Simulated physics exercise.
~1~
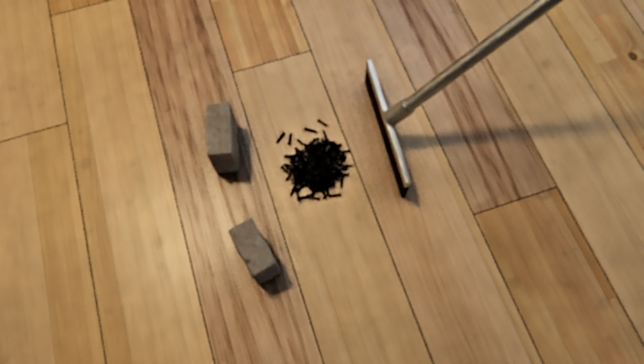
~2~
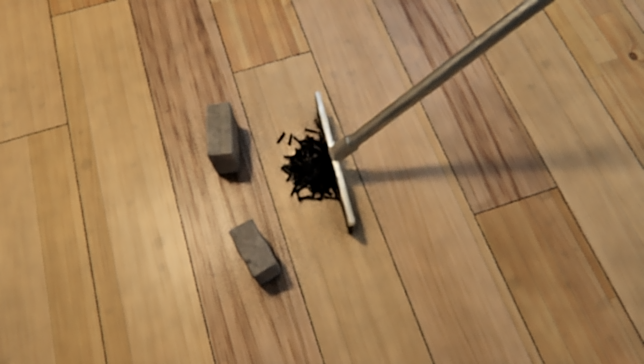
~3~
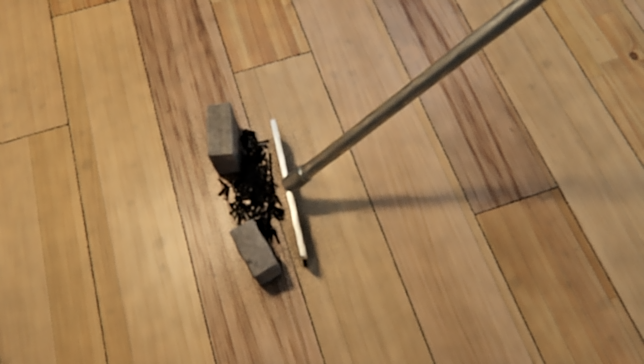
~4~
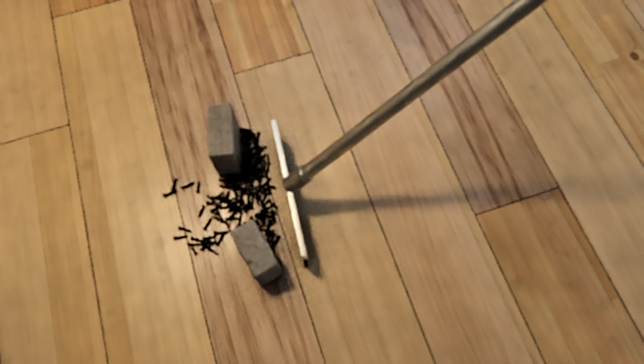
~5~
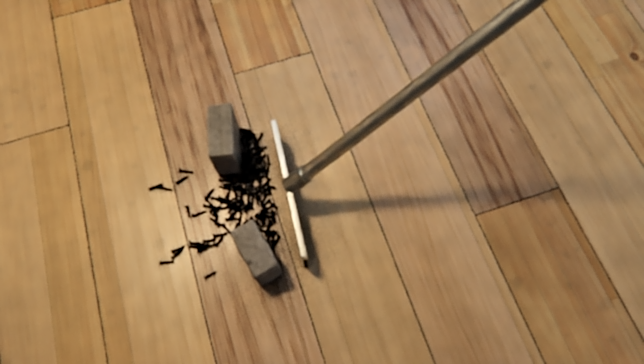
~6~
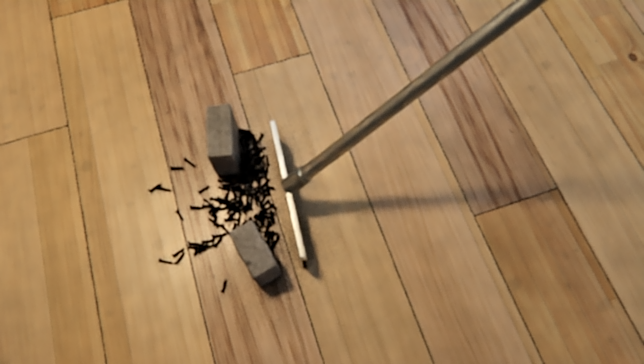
The video shows a squeegee pushing a pile of small black screws leftwards across a wooden floor towards two grey blocks. The squeegee stops just short of them, and some screws spill through the gap and scatter beyond, while many stay bunched between blade and blocks.
